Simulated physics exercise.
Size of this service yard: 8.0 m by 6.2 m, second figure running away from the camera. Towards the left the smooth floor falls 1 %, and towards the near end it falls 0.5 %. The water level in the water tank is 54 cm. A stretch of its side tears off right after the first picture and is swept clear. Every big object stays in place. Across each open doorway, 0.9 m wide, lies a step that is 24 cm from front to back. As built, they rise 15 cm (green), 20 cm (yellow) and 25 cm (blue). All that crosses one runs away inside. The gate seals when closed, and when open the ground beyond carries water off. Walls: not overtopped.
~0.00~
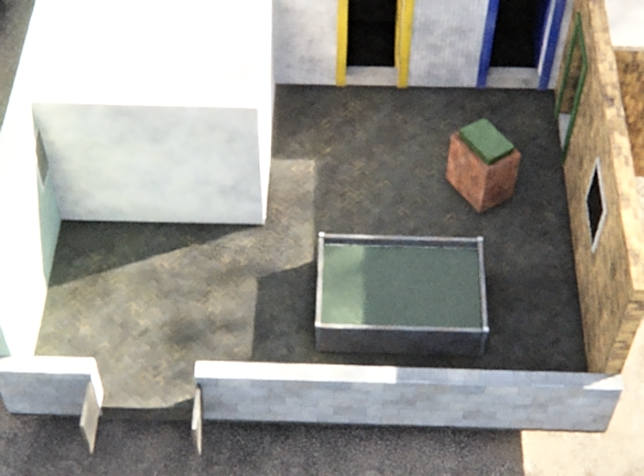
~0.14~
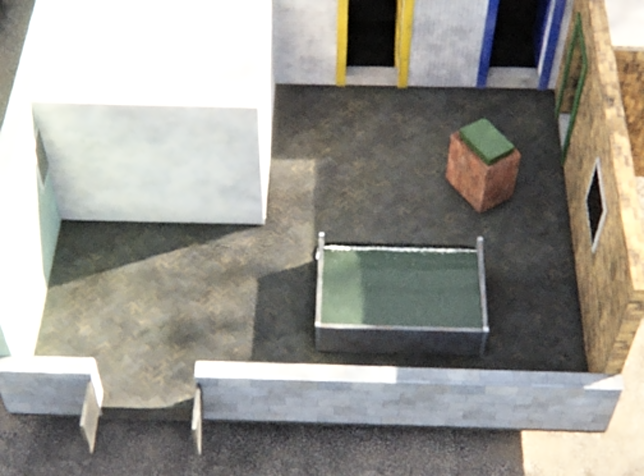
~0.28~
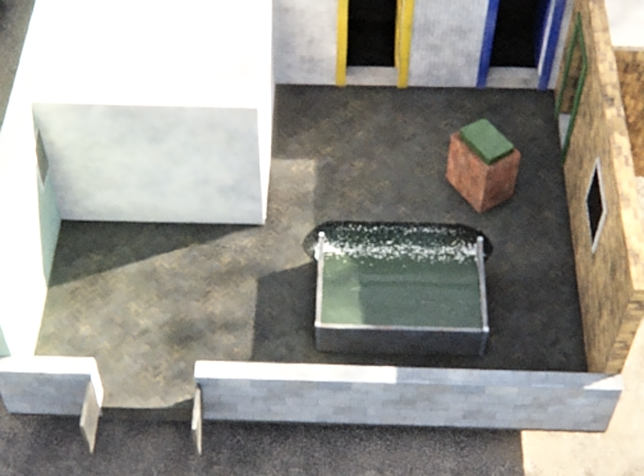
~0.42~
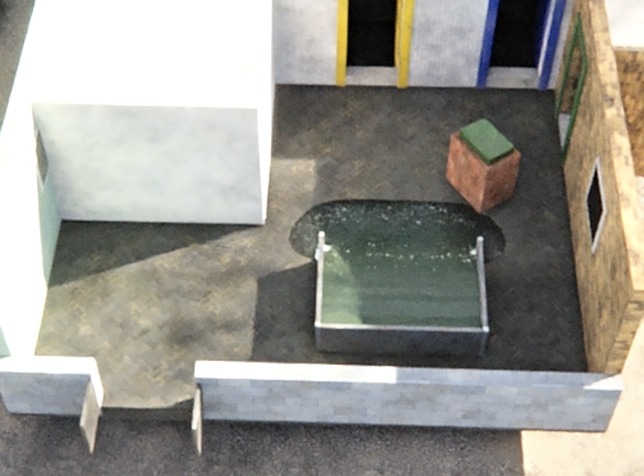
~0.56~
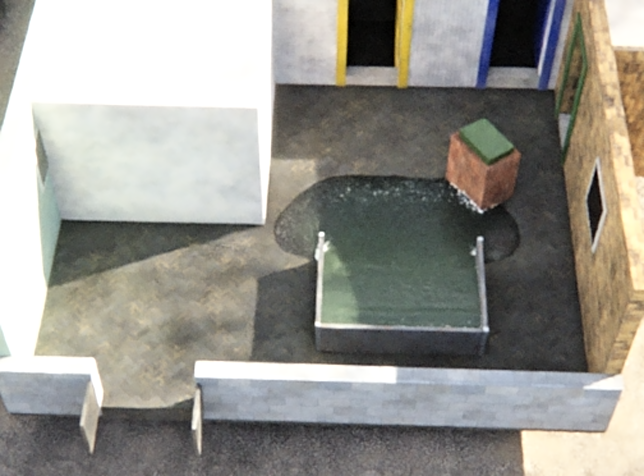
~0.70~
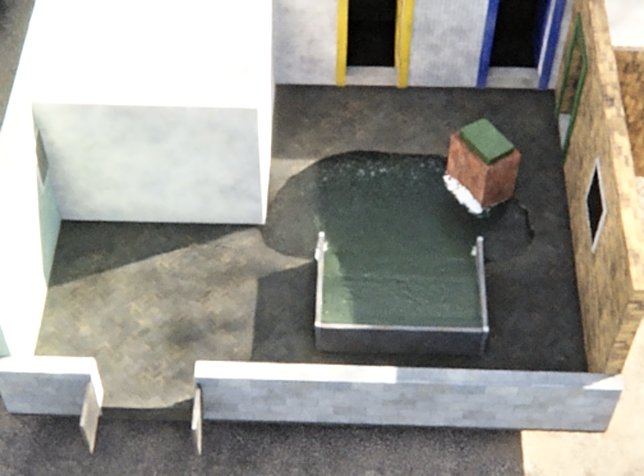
In a walled yard, the far side of a water tank gave way, and water poured out across the dark floor, spreading toward the back wall and washing against a green-topped brick block.
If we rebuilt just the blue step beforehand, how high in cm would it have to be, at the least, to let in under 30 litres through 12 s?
I would say 7.5 cm at minimum.
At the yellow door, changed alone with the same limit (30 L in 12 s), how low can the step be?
Roughly 22 cm at the yellow door.
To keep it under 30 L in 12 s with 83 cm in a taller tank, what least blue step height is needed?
About 14.0 cm.
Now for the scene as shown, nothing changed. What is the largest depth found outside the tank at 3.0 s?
Max depth: Around 32 cm.
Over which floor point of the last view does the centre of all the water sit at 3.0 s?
My guess is close to (381, 175).
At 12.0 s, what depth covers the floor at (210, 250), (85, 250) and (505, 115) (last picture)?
Ordered as asked: 2, 3, 2 cm.
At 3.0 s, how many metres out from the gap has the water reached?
The front sits around 4.6 m out.
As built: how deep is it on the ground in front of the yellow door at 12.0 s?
4.0 cm.
After 1.4 s water covers 35 % of the floor, deepest (26 cm) near (474, 212); it has not reached the blue door.
After 3.0 s water covers 45 % of the floor, deepest (32 cm) near (278, 86); 6 cm at the blue door, 0 litres in over its 25 cm step.
After 12.0 s water covers 95 % of the floor, deepest (10 cm) near (269, 207); 2 cm at the blue door, 0 litres in over its 25 cm step.
At the blue door as built, the water arrived by 2.2 s and peaked near 14 cm at 6.4 s.
Run again over the same 12 s with other heights there, 38 litres in over 7 cm, 14 litres over 9.5 cm. The limit of 30 litres is kept from about 7.5 cm up.
